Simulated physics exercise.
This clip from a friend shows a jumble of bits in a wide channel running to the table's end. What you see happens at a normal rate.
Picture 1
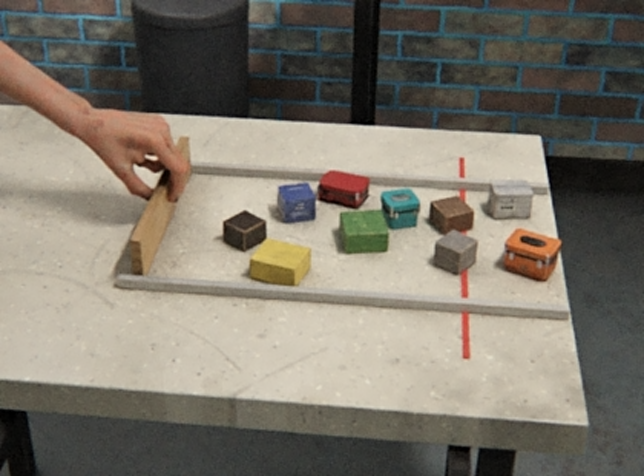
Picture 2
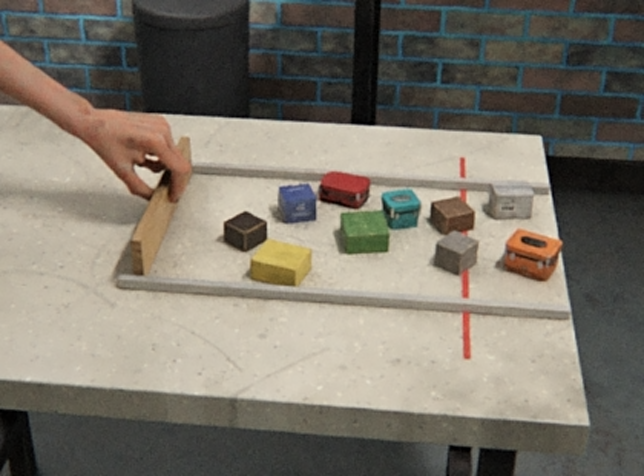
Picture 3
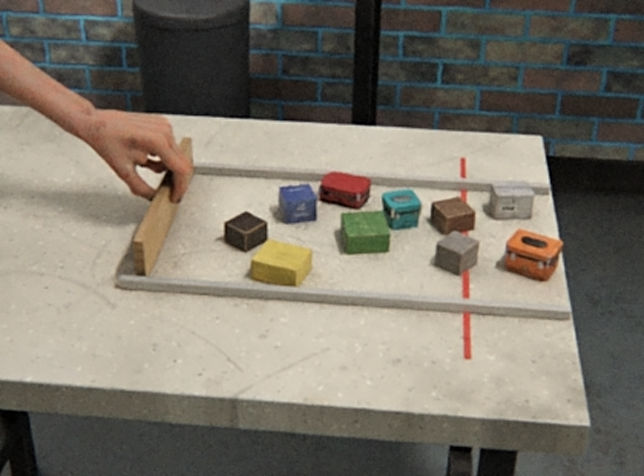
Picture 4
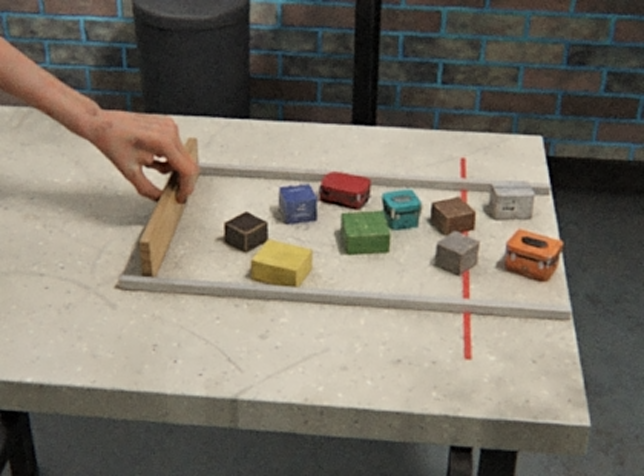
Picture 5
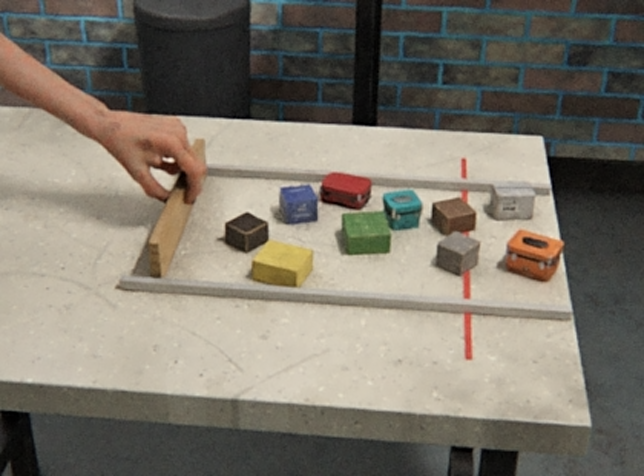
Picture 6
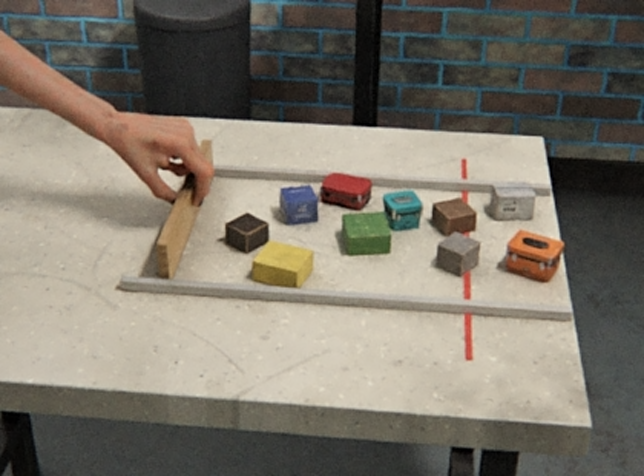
A hand slid a wooden board a short way to the right between two grey rails on a table, while the scattered colourful blocks and little cases ahead of it stayed practically still, untouched.
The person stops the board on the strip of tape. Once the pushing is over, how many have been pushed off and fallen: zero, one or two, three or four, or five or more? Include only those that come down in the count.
One or two have.
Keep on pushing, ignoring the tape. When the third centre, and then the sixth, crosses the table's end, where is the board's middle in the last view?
For the first, roughly (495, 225); for the next, roughly (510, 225).
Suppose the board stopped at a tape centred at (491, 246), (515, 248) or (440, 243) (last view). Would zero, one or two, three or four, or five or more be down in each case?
Going through the three places in order, the answers are just one or two; at least five; none.
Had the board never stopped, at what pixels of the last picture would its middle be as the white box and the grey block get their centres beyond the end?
The middle sits near (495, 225) for the first and near (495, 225) for the other.
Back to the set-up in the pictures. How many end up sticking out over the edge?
Looks like 2 of them.
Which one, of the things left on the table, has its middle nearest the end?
The one you want is the brown block.
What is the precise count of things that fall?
My count gives 1.
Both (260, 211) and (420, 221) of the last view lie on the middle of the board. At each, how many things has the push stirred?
1 and 9.
Soon after, none off yet; orange case at rest near (534, 256); white box at rest near (512, 201); grey block at rest near (458, 254).
Then, none off yet; orange case at rest near (534, 256); white box at rest near (512, 201); grey block moving near (467, 257).
At rest, the number that fall off is one or two; fallen, orange case.
